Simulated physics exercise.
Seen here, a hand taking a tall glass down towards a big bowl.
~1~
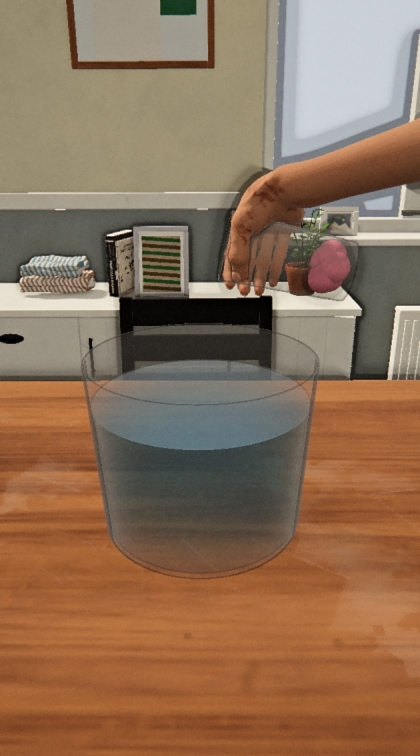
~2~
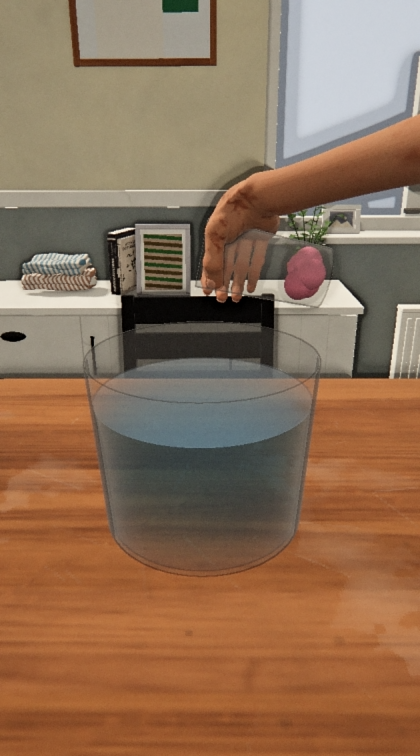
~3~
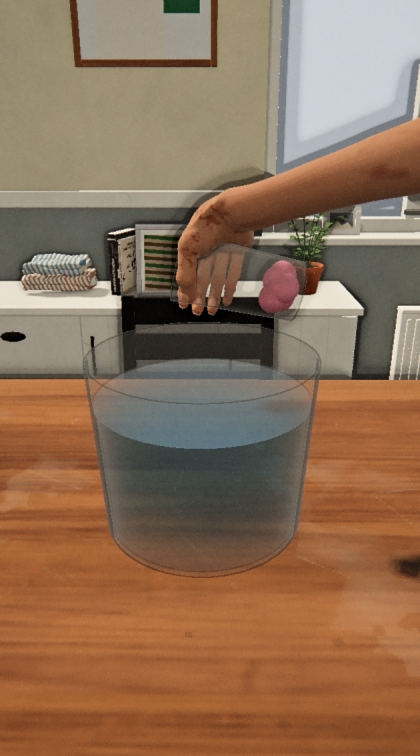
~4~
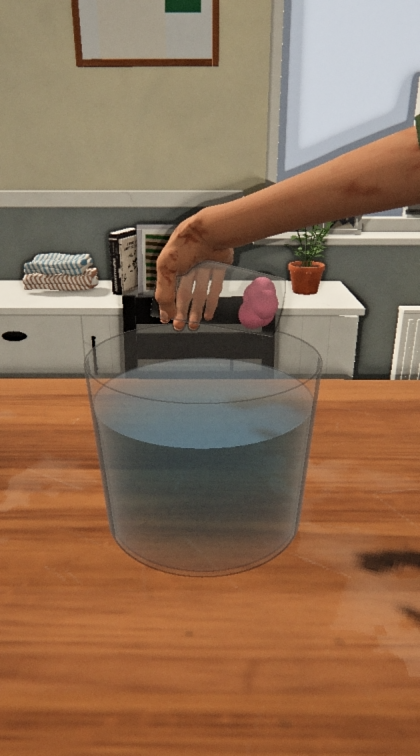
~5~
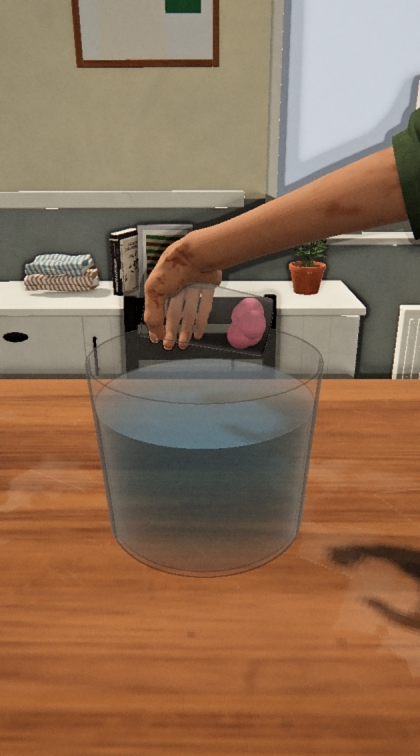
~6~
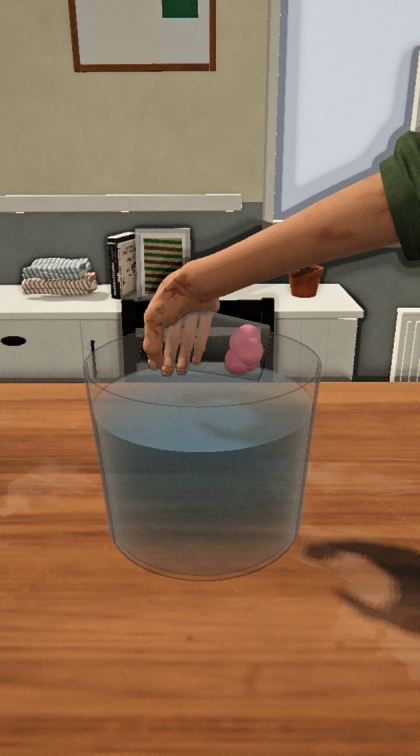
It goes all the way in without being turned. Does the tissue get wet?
It ends up wet.
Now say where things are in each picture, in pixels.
Tall glass (284, 258) on its side; above the big bowl, in the first frame.
Tall glass (260, 265) on its side; tissue (307, 275); coming down, in the second frame.
Tall glass (235, 278) on its side; lower, in the third frame.
Tall glass (215, 295) on its side; tissue (261, 304); lower still, in the fourth frame.
Tall glass (204, 315) on its side; close to the surface, in the fifth frame.
Tall glass (202, 341) on its side; tissue (247, 350); just over the surface, in the sixth frame.
Shortly, the tall glass enters the water.
Then, water pours in as the air escapes.
At the finish, the tall glass is under, flooded, and the tissue is wet.
